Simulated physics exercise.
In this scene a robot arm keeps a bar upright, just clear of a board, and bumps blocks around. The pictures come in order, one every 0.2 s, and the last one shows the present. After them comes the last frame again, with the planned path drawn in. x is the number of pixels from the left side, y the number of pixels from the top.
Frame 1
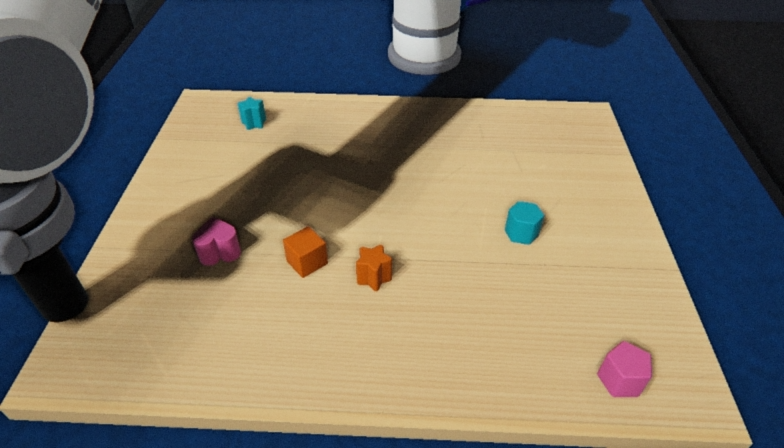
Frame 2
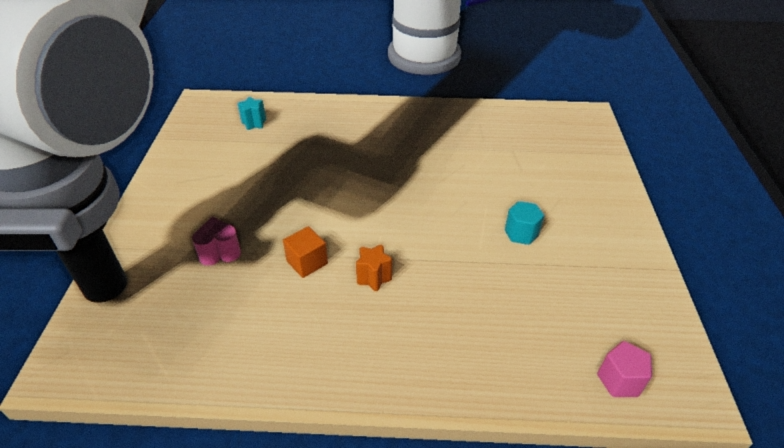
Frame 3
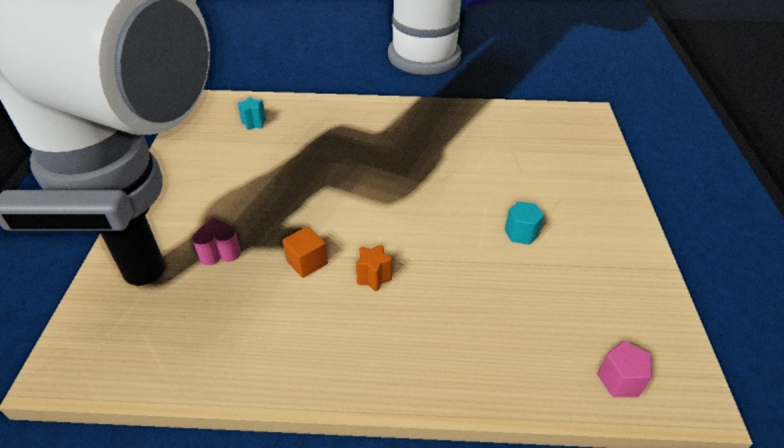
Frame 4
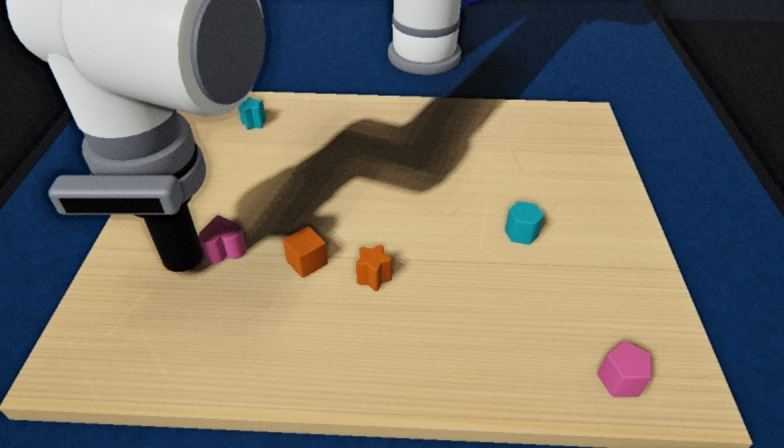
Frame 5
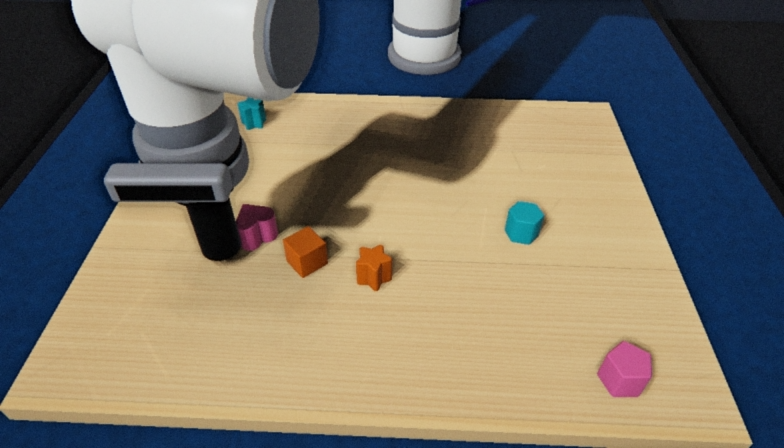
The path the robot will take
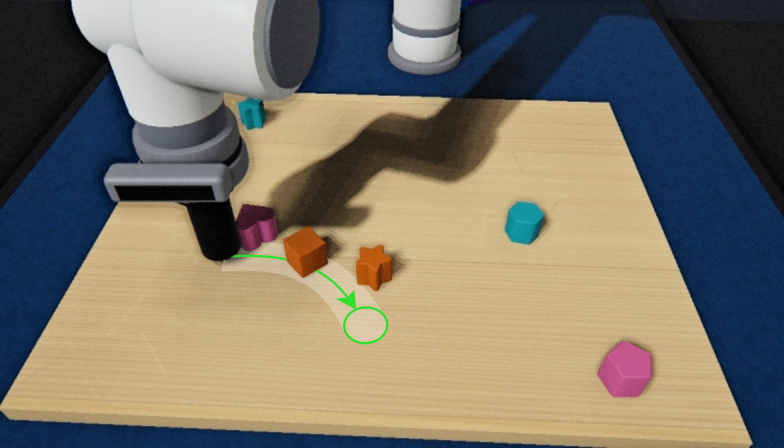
A robot arm with a black bar moved in from the left over a wooden board and nudged a pink heart-shaped block to the right, while the orange blocks beside it stayed still.
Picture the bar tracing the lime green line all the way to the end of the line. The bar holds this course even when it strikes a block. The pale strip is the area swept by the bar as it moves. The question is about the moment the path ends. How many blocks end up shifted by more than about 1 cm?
My answer is three or more.
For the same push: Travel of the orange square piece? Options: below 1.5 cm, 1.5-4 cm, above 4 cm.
It shifts over 4 cm.
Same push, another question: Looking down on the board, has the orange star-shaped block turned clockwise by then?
Yes.
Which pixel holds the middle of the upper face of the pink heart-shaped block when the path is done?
Its top centre lands on (274, 209).
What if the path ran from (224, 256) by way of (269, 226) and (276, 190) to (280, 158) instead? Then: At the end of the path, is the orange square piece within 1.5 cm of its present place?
It seems so.
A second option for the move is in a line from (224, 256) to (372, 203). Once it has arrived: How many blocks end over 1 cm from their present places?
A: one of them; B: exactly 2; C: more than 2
I choose A.
Drawn move, from (224, 256) by way of (284, 259) and (333, 282) to (366, 325).
What follows on the original path. One third of the way, bar at (283, 250); pink heart-shaped block at (274, 209), turned 65° anticlockwise; orange square piece at (322, 242).
Two thirds of the way, bar at (333, 273); pink heart-shaped block at (274, 209), turned 65° anticlockwise; orange square piece at (363, 246), turned 85° anticlockwise; orange star-shaped block at (393, 258), turned 30° clockwise.
At the end, bar at (365, 316); pink heart-shaped block at (274, 209), turned 65° anticlockwise; orange square piece at (365, 246), turned 90° anticlockwise; orange star-shaped block at (394, 258), turned 35° clockwise.
